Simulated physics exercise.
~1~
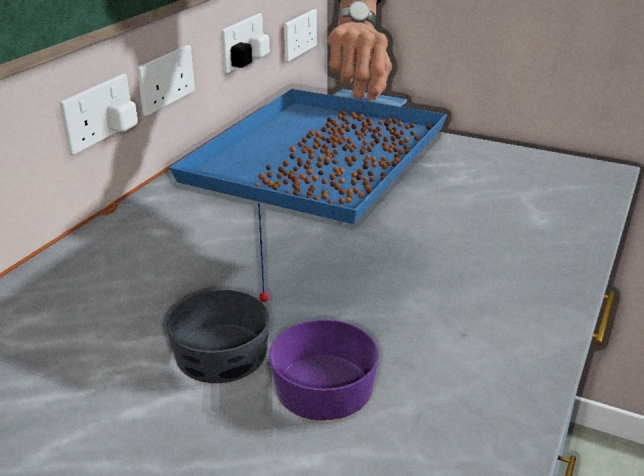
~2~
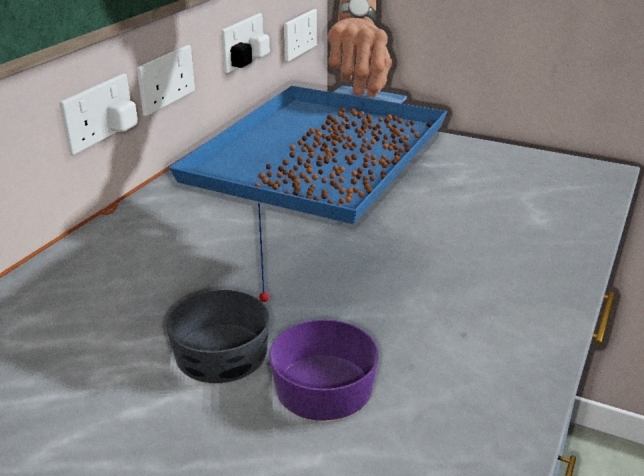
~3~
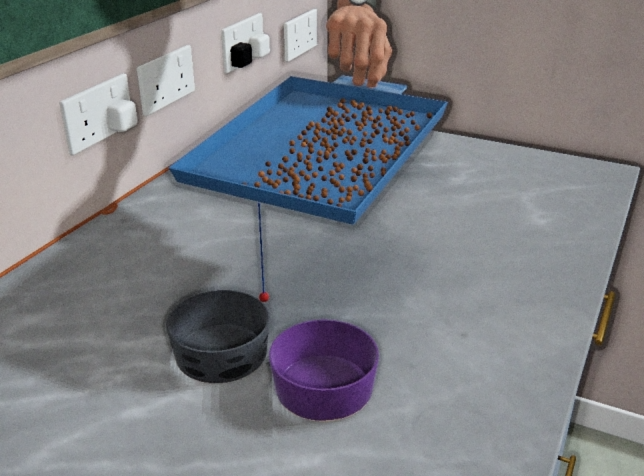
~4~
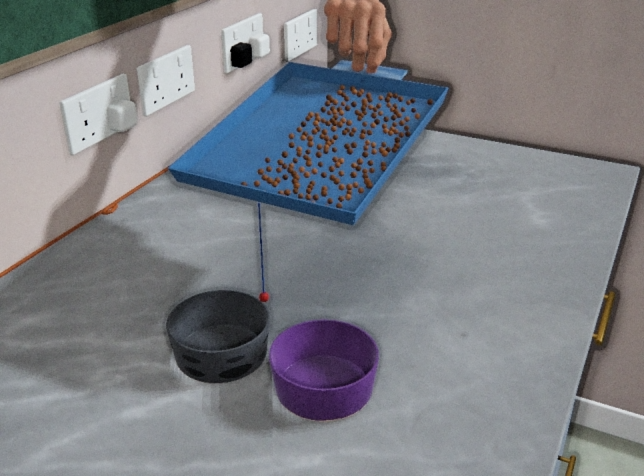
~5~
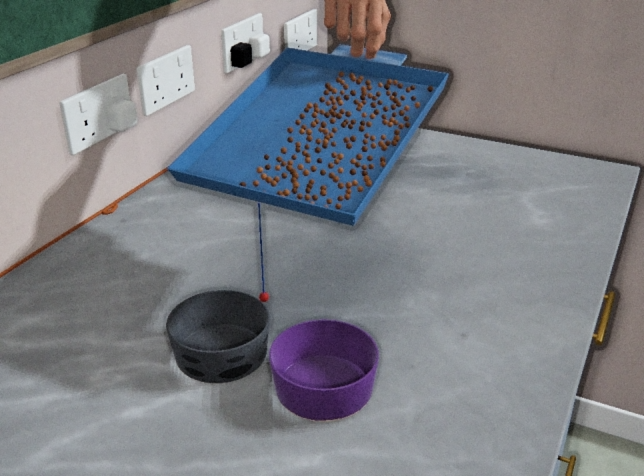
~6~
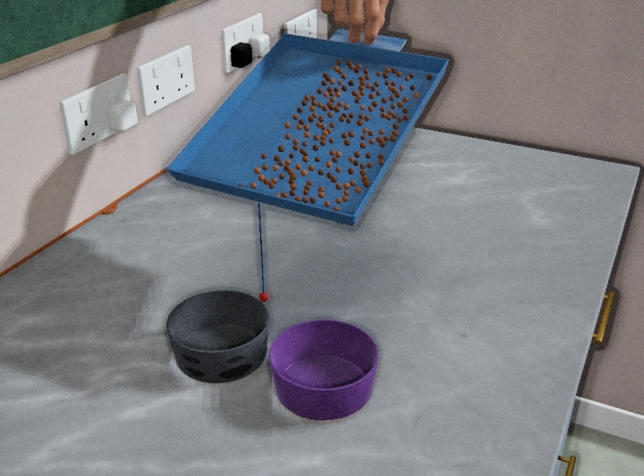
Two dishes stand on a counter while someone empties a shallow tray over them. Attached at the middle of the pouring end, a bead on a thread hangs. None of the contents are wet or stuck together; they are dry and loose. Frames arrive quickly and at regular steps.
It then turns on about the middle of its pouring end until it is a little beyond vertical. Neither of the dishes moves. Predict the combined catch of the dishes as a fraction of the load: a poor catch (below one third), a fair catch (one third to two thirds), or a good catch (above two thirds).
A good catch.
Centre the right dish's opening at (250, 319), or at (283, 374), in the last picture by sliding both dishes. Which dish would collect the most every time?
Place one: The rightmost one; place two: The rightmost one.
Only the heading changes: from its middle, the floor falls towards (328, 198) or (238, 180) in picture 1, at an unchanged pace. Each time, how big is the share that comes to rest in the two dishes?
Somewhere close to 80 % the first time, 20 % the second.
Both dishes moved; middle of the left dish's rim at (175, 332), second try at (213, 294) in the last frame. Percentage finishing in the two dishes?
Trial 1: 70 percent; trial 2: 40 percent.
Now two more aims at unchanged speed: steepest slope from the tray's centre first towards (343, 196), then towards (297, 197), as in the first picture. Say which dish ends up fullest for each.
First it's the dish to the right, then it's the dish to the right.
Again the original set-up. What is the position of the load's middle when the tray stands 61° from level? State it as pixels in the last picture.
At about (300, 204).
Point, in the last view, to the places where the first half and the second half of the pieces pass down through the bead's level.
(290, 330), then (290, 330).
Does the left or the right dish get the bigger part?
Looks like the right-placed one wins this one.
Shortly afterwards, tray tipped steeply; the bulk on the tray; only a few in the right dish; only a few outside both; a little in the air.
Next, tray tipped right over; near a third on the tray; near a quarter in the right dish; a little in the left dish; a little outside both; near a third in the air.
Some moments later, tray tipped past a quarter turn; near two thirds in the right dish; near a quarter in the left dish; a little outside both.
In the end, tray tipped past a quarter turn; near two thirds in the right dish; near a quarter in the left dish; a little outside both.
